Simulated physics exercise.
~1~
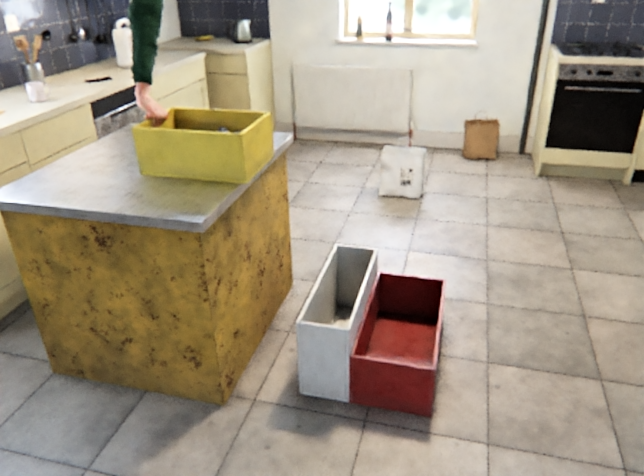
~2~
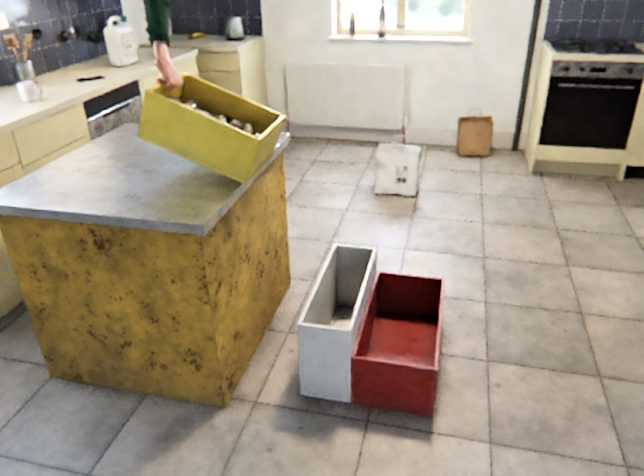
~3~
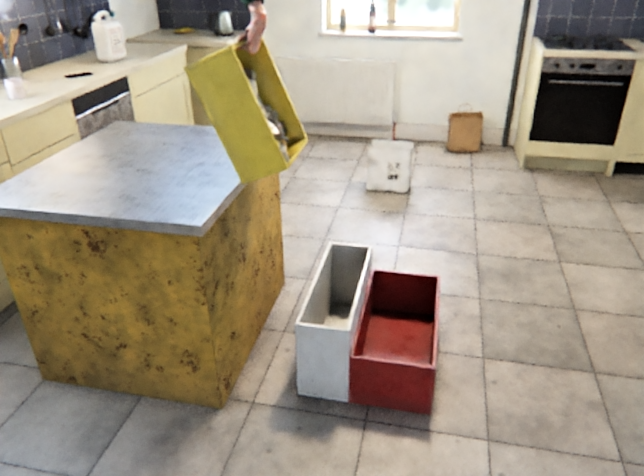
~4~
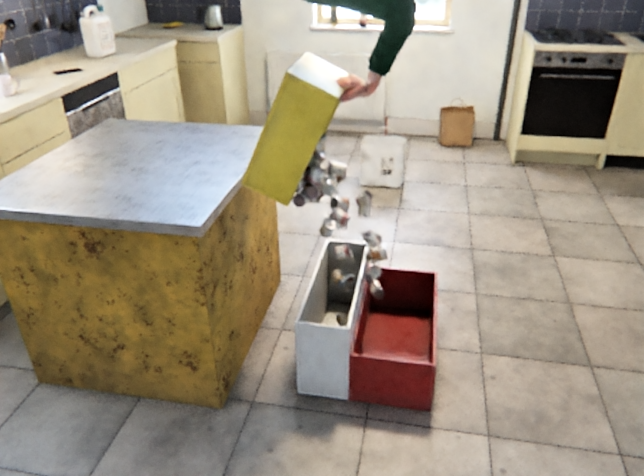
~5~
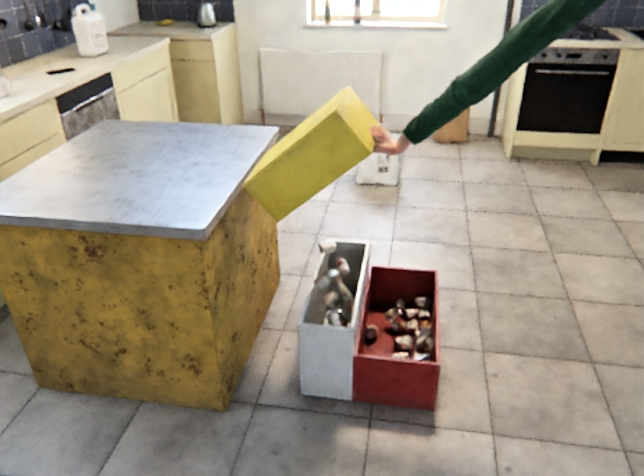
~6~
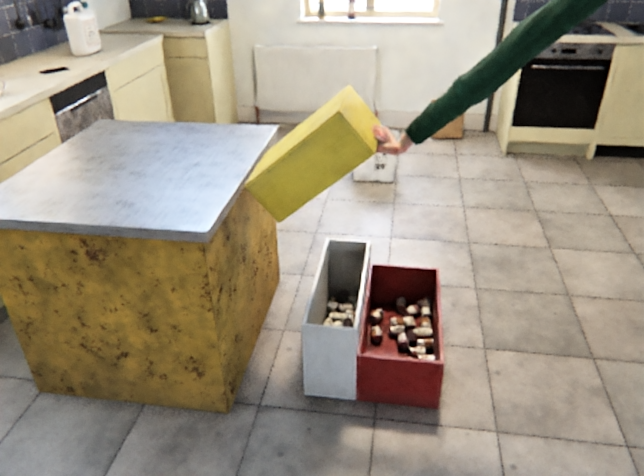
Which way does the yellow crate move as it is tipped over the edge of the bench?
The yellow crate moves to the right, swinging over the edge of the bench toward the side where the containers stand.
